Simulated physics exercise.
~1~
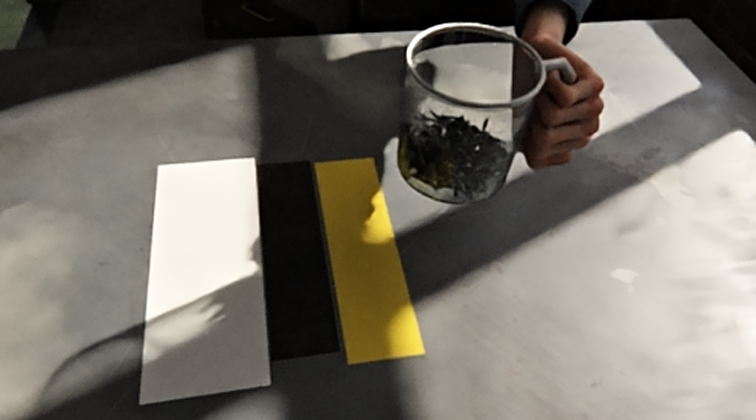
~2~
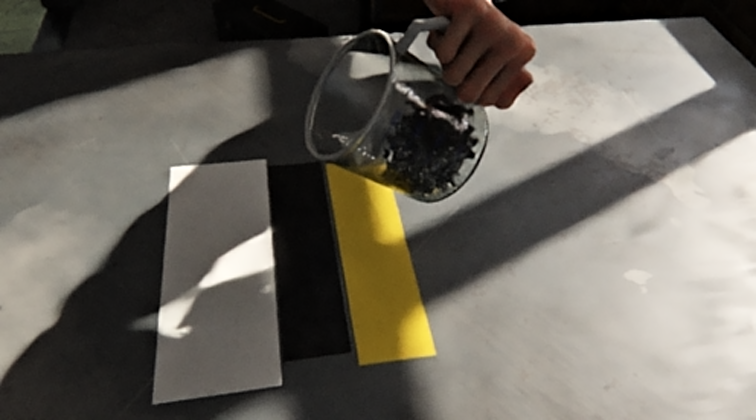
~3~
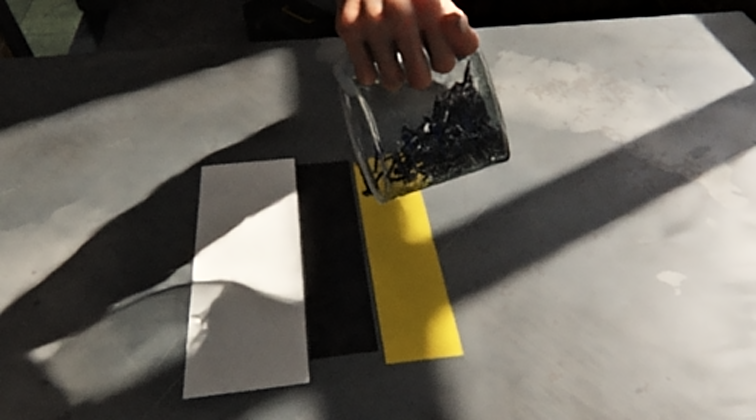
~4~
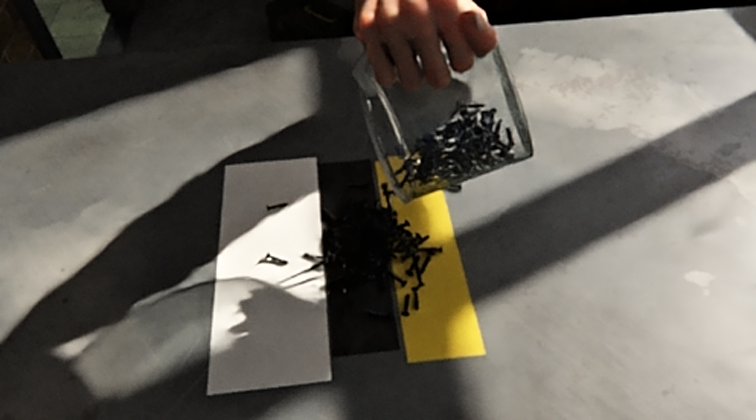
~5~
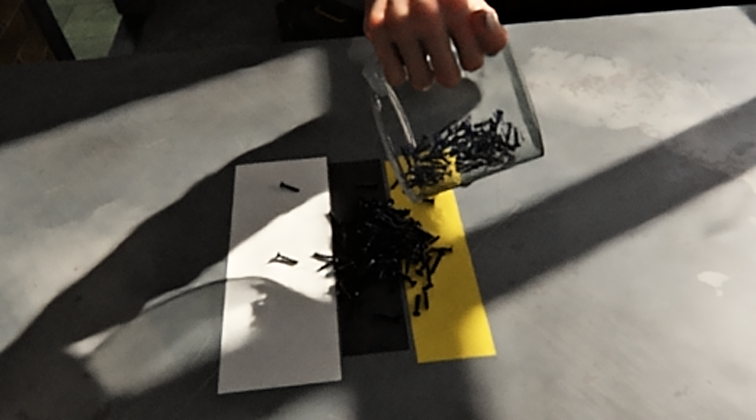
A clear glass jug of small black screws, gripped by a hand, hovers over a bare grey table streaked with sunlight and shadow, seen from above at an angle. Below it lie three upright strips, white on the left, black in the middle and yellow on the right. The hand swings the jug left and tips it onto its side while the view pans slightly left. Screws slide to the mouth and spill in a heap over the black strip and onto the yellow, with a few on the white. At the end, the tilted jug still holds some screws.
